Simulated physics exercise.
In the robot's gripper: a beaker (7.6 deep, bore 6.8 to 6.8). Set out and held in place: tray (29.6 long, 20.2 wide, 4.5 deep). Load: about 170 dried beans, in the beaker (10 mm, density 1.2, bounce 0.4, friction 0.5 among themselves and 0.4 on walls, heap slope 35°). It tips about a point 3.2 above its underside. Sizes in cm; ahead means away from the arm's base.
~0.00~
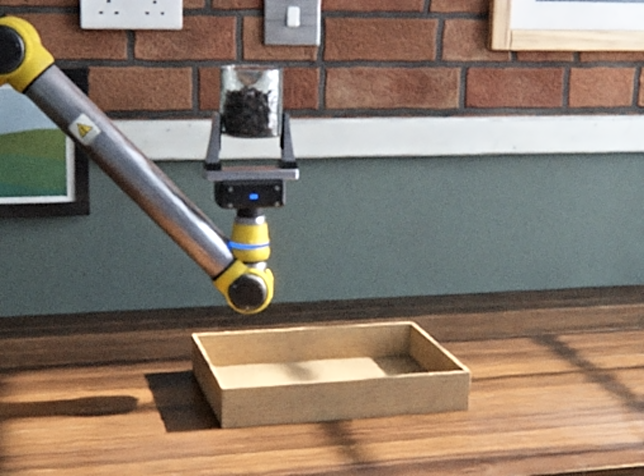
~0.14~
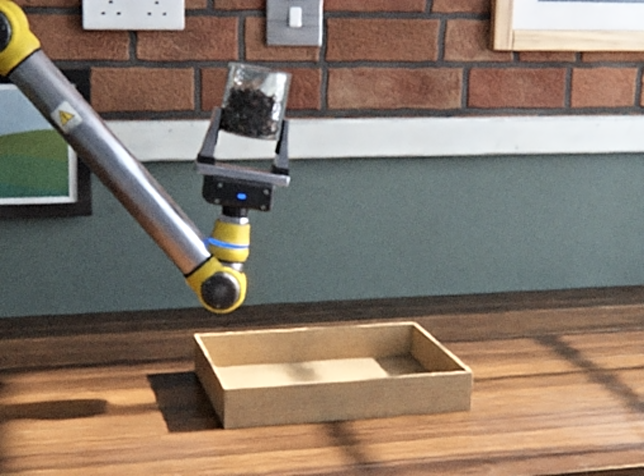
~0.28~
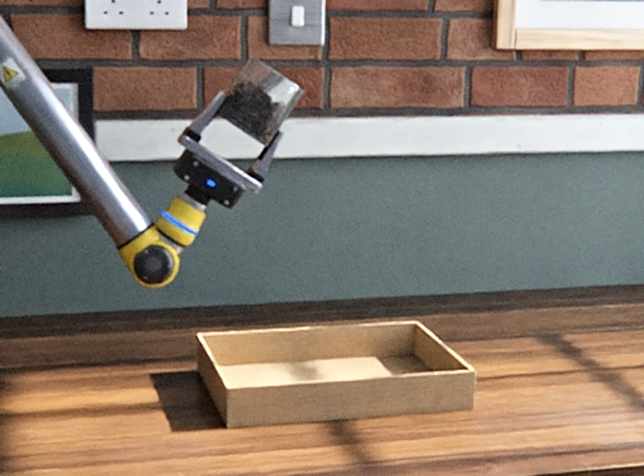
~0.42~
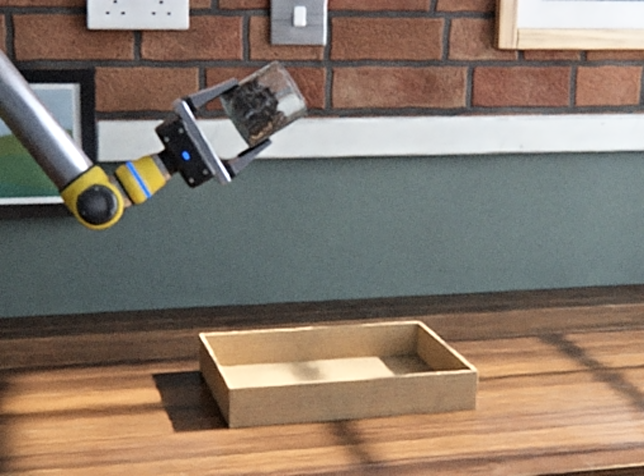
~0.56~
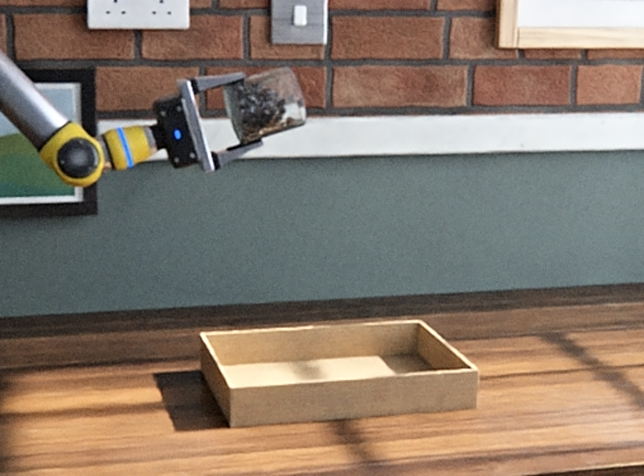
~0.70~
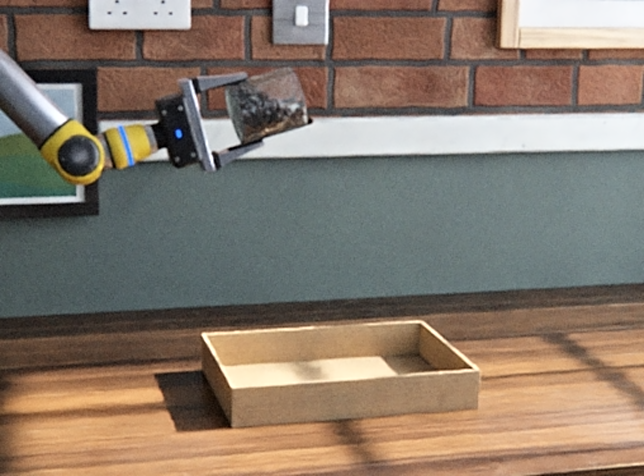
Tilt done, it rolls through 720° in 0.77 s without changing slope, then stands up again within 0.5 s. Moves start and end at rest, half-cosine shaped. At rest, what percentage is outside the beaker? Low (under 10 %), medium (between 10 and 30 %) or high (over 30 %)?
A low share, under 10 %, ends outside the beaker.
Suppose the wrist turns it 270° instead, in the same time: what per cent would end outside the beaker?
It would be near 10 per cent.
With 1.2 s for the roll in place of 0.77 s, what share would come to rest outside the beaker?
It would be near 15 per cent.
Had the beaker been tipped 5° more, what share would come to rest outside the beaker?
It would be near 15 per cent.
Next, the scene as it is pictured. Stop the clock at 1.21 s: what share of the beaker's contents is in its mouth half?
About 25 per cent.
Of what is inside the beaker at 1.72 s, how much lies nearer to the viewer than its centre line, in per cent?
Some 45 per cent.
After 1.21 s, tipped 75°, highest piece 39 above the table; 160 in the beaker, 3 in the tray, 4 in flight or on a rim.
After 1.72 s, tipped 38°, highest piece 38 above the table; 156 in the beaker, 11 in the tray.
After 2.17 s, upright, highest piece 39 above the table; 156 in the beaker, 11 in the tray.
After 2.87 s, upright, highest piece 39 above the table; 156 in the beaker, 11 in the tray.
At rest, 156 in the beaker, 11 in the tray. That is 7 % outside the beaker.
